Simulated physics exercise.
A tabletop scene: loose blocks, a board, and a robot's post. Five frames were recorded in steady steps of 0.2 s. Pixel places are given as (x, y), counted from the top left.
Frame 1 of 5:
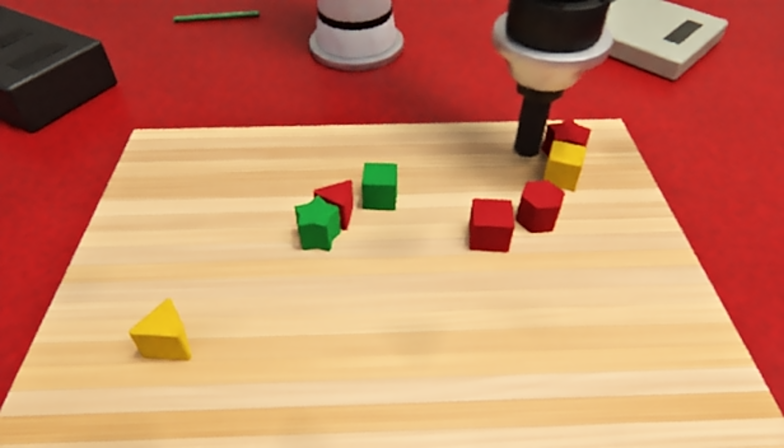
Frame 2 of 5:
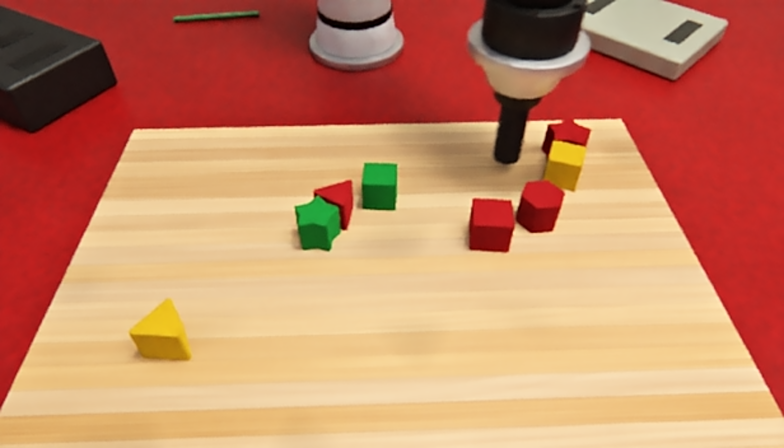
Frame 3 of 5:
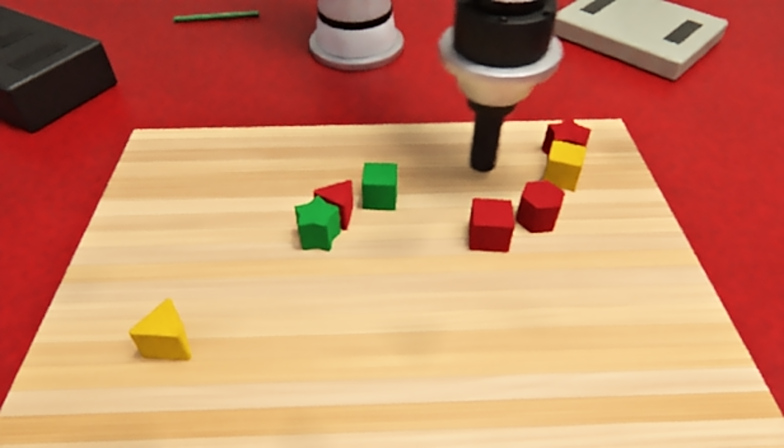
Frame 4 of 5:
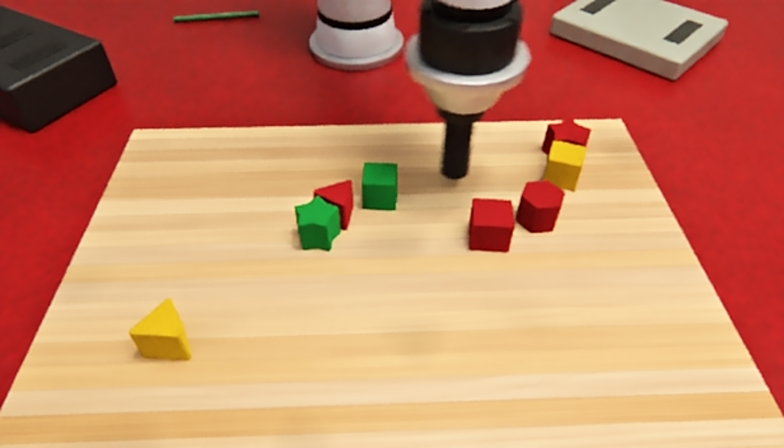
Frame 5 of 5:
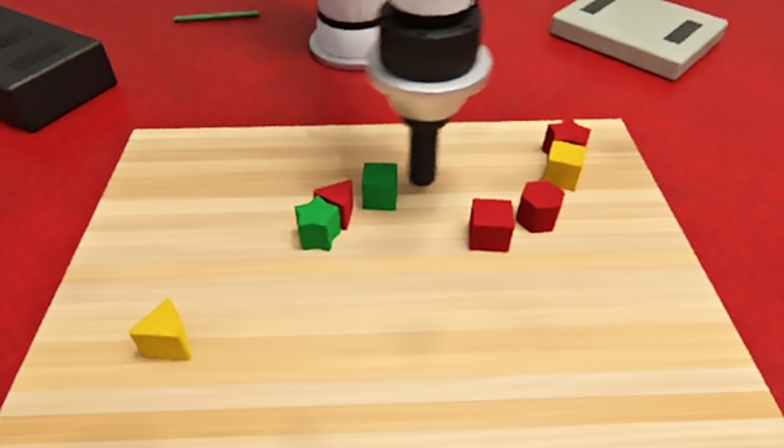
On a wooden board, a robot's post glides left past still red and yellow blocks.
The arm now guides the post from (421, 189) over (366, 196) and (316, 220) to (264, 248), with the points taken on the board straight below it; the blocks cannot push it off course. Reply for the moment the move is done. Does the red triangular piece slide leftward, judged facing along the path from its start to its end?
No, that is not how it ends up.
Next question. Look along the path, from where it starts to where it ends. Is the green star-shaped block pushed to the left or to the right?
It gets pushed left.
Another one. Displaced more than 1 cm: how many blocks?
By the end, three or more blocks will have moved.
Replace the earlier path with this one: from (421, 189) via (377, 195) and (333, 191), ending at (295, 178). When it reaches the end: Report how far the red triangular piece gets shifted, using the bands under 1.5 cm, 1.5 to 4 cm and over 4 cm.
Shift of over 4 cm.
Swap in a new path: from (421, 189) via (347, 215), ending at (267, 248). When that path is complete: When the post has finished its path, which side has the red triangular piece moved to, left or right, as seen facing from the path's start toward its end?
Facing from start to end, it will go to the right.
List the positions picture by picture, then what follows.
Tip of the post (527, 149), middles of tops, green star-shaped block (315, 211), red triangular piece (336, 191), green square block (380, 173), red square block (493, 212), in the first picture.
Post (506, 156), nothing pushed, in the second picture.
Post (482, 164), nothing pushed, in the third picture.
Post (454, 171), nothing pushed, in the fourth picture.
Post (422, 178), green star-shaped block (315, 211), red triangular piece (336, 191), green square block (380, 173), red square block (493, 212), in the fifth picture.
The first path, step by step. One third of the way, post (364, 186); green star-shaped block (307, 218), turned 35° anticlockwise; red triangular piece (307, 195), turned 30° anticlockwise; green square block (332, 178), turned 25° anticlockwise.
Two thirds of the way, post (314, 210); green star-shaped block (303, 222), turned 55° anticlockwise; red triangular piece (244, 210), turned 60° anticlockwise; green square block (279, 193).
At the end, post (261, 237); green star-shaped block (297, 231), turned 85° anticlockwise; red triangular piece (224, 213), turned 55° anticlockwise; green square block (257, 194), turned 40° clockwise; red square block unmoved.
